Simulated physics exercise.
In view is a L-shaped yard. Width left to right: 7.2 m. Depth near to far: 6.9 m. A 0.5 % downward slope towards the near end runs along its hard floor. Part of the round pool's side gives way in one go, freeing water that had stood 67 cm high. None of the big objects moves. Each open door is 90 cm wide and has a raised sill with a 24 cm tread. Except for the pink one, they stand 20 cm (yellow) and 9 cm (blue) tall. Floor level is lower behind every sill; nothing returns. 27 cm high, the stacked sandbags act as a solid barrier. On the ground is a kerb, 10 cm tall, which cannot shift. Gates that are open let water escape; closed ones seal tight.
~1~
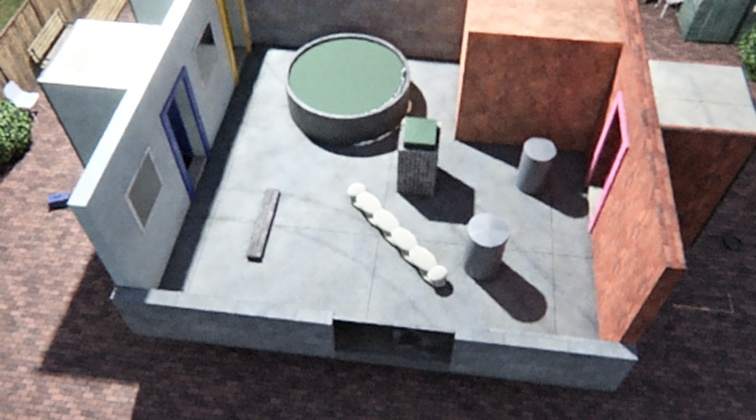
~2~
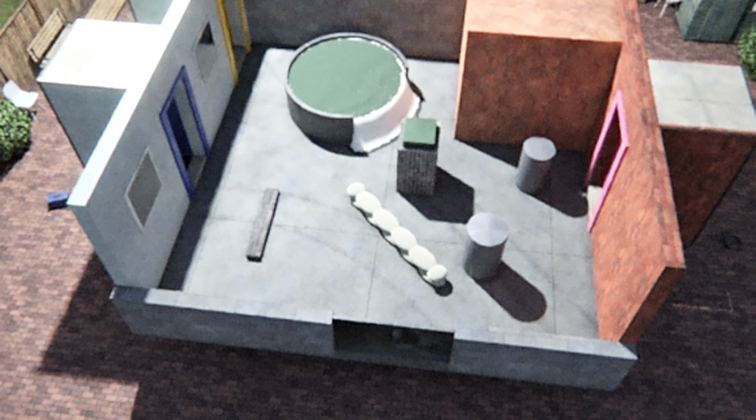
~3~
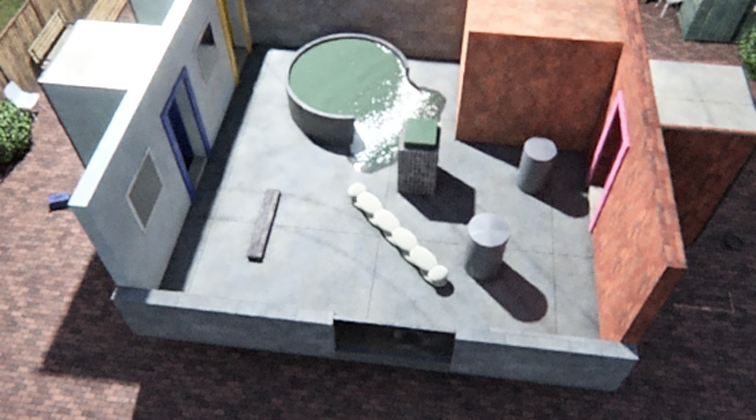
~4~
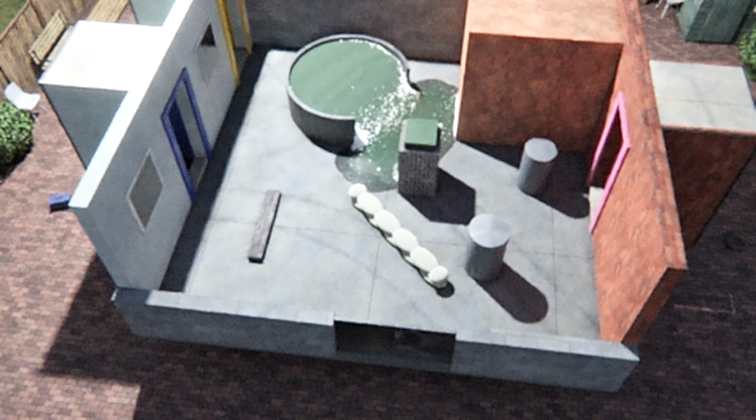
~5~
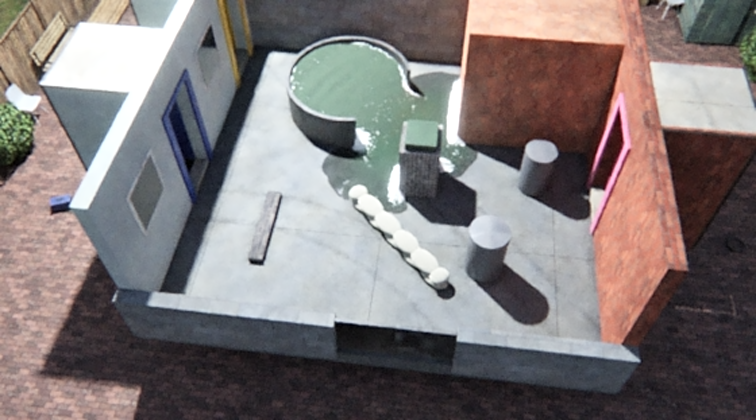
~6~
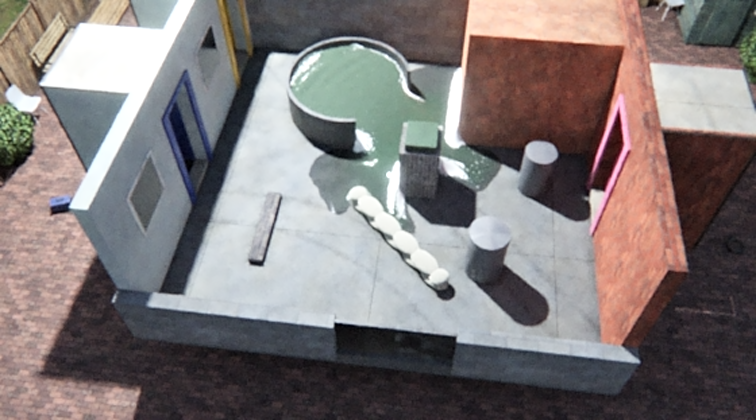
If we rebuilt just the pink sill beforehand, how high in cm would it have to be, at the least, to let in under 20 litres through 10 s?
I would say 8.5 cm at minimum.
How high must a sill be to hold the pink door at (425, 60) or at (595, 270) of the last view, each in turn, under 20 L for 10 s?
In turn: Roughly 17 cm, roughly 13.5 cm.
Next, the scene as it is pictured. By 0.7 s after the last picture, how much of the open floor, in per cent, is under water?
Close to 25 per cent of it is wet.
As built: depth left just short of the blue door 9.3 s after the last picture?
9.5 cm.
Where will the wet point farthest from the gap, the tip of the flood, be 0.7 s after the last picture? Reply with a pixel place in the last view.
Pixel: About (584, 235).
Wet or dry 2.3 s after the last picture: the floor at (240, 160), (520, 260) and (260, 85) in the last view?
Untouched, awash, untouched.
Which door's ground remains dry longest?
Door: Blue.
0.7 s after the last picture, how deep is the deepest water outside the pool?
I'd put it near 48 cm.
Then, 0.7 s after the last picture water covers 25 % of the floor, deepest (48 cm) near (436, 168); it has not reached the pink door.
Then, 2.3 s after the last picture water covers 55 % of the floor, deepest (34 cm) near (593, 358); 10 cm at the pink door, 0 litres in over its 14 cm sill.
Then, 9.3 s after the last picture water covers 95 % of the floor, deepest (14 cm) near (265, 310); 9 cm at the pink door, 0 litres in over its 14 cm sill.
At the pink door as built, the water peaked near 13 cm, 1.9 s after the last picture.
Run again over the same 10 s with other heights there, 46 litres in over 7 cm, 13 litres over 9.5 cm. The limit of 20 litres is kept from about 8.5 cm up.
